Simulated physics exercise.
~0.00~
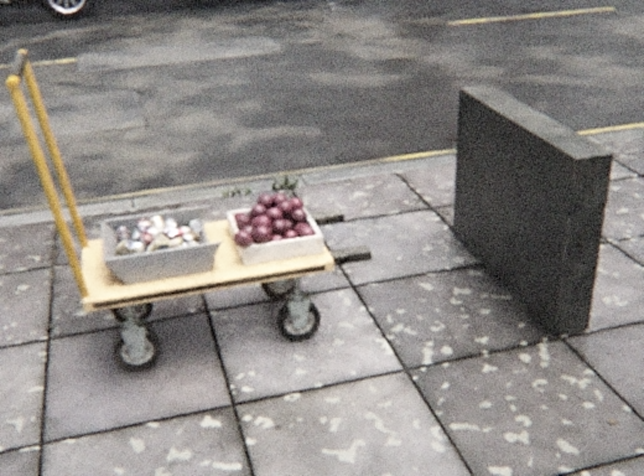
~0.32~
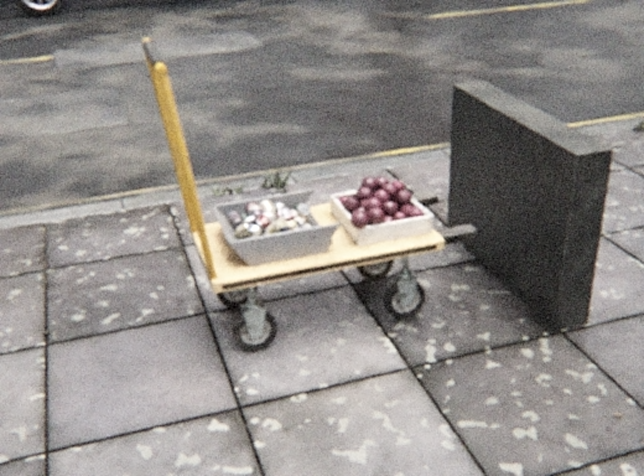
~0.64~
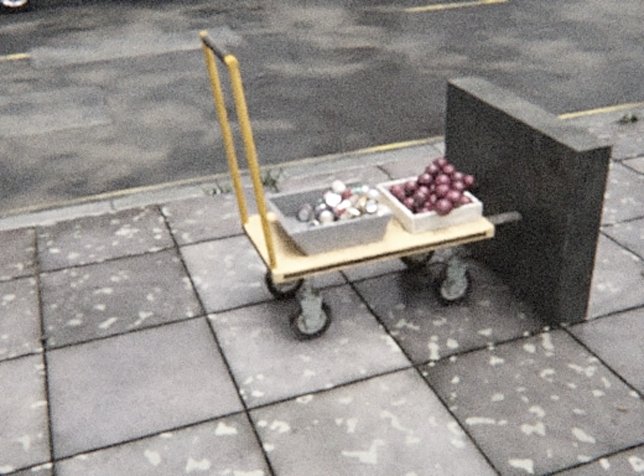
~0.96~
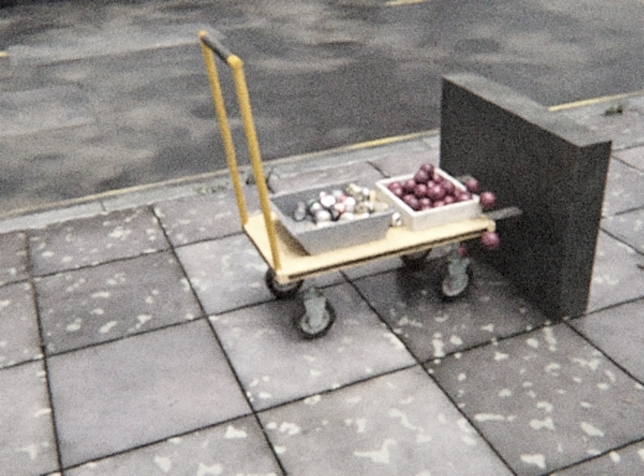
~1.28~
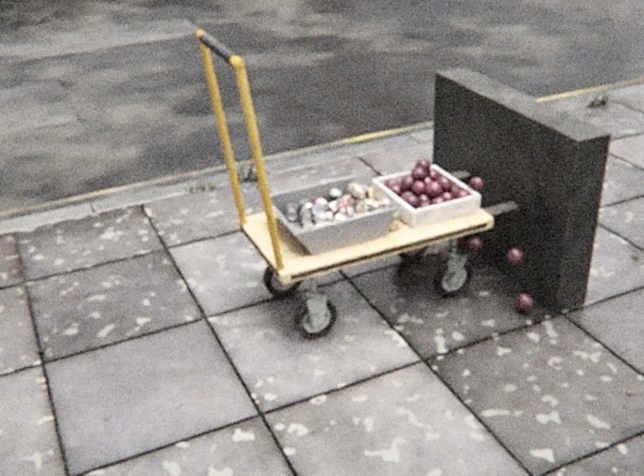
On a paved sidewalk beside a road, a yellow-handled platform trolley carries a grey crate of small pale and coloured items and a white crate piled with round purple onions. It rolls right toward a dark upright wall, with no one pushing it in view. The buffers at its front meet the wall and the trolley stops there, staying level. The onions surge forward, and a few spill over the right side of the white crate. At the end, some onions lie on the paving near the wall, while most of both loads remain in their crates.
